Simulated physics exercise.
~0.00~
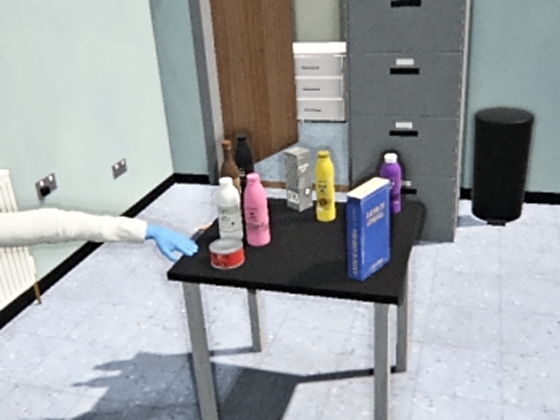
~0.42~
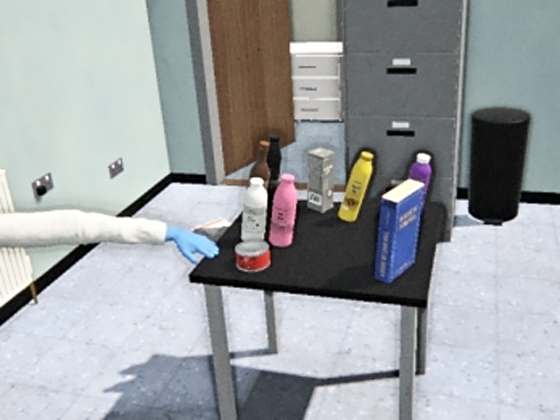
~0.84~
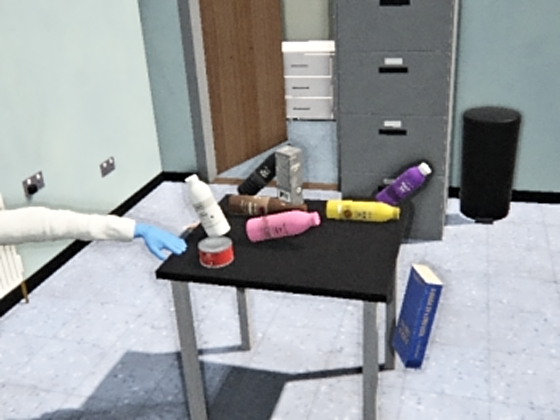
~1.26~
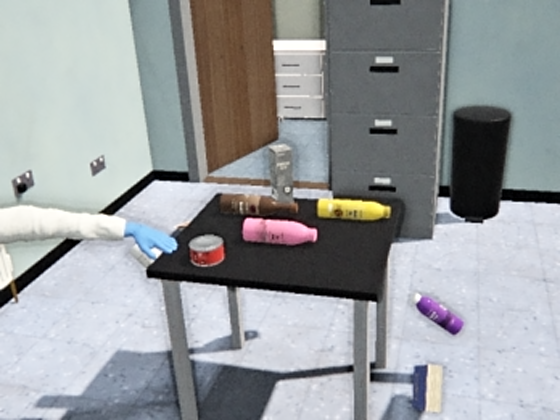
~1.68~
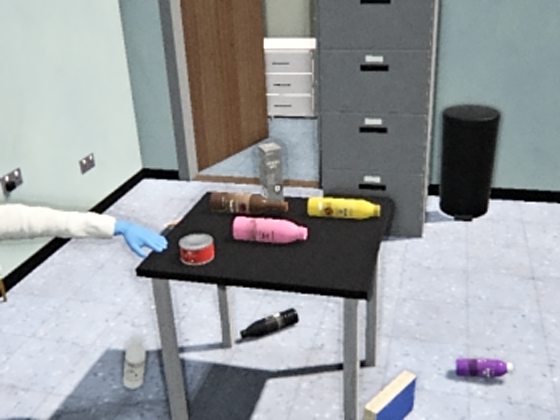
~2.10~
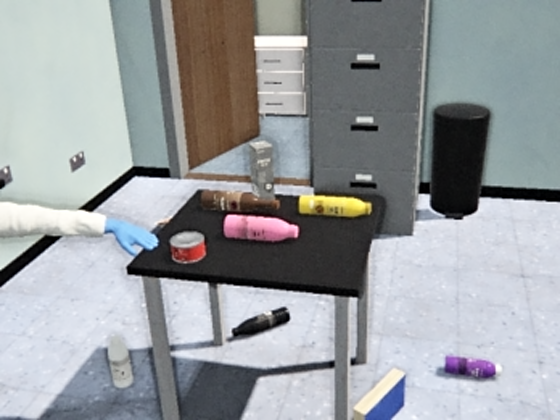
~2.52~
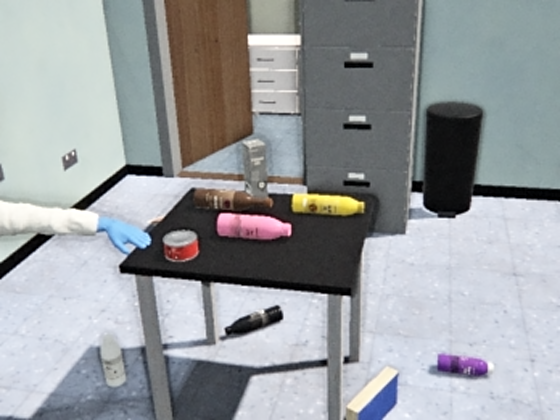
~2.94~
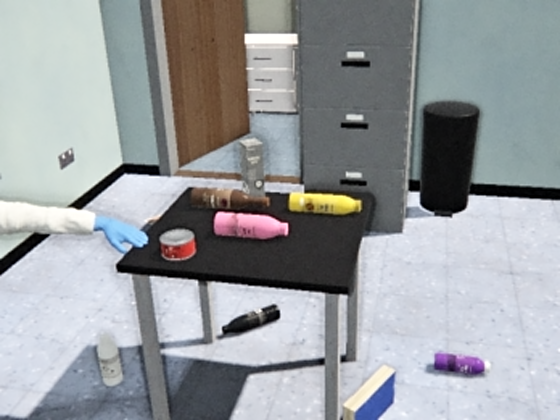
In an office, a gloved hand jerks a black table, toppling bottles and spilling some items.
